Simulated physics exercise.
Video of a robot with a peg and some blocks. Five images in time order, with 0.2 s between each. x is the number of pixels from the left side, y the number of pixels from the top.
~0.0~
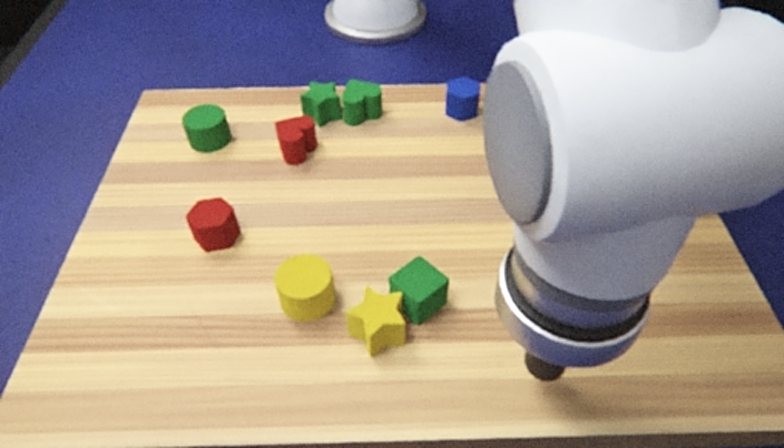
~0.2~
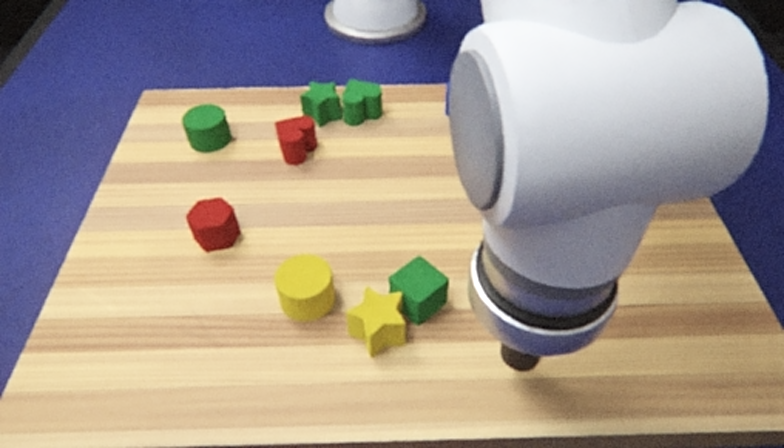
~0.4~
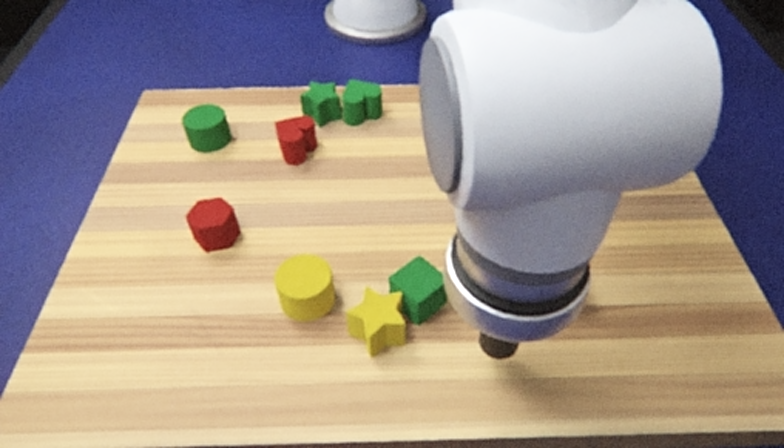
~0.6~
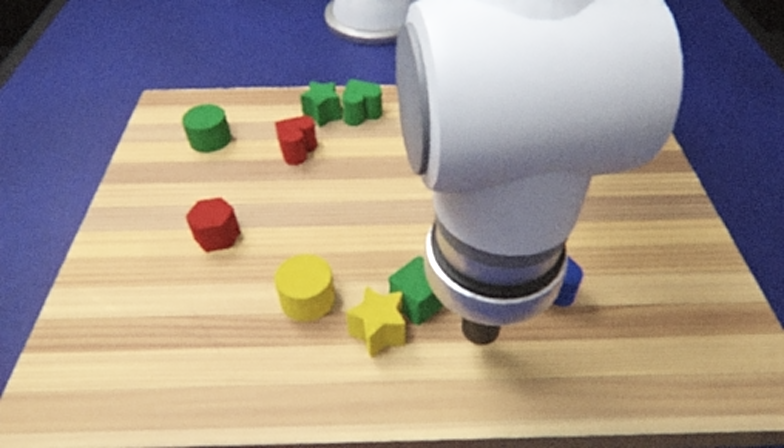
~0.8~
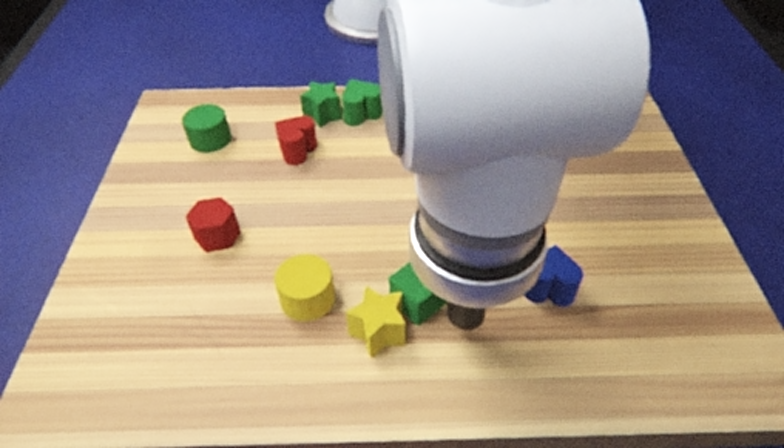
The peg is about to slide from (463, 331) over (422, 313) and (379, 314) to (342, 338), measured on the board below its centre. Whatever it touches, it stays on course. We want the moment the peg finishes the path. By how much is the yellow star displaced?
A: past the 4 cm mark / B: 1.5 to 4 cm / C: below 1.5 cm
It's A.
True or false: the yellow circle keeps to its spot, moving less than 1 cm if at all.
That statement is accurate.
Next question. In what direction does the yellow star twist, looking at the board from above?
From above, counter-clockwise.
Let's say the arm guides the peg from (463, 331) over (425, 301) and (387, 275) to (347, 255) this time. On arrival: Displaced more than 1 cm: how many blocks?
One block, no more.
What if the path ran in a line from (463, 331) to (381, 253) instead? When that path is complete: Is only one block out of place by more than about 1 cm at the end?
Final answer: Yes.
The first path, step by step. One third of the way, peg (422, 297); green four-sided block (398, 264).
Two thirds of the way, peg (378, 297); yellow star (351, 315), turned 45° anticlockwise; green four-sided block (381, 255), turned 35° clockwise.
At the end, peg (340, 321); yellow circle still; yellow star (312, 342), turned 45° anticlockwise; green four-sided block (381, 255), turned 35° clockwise.
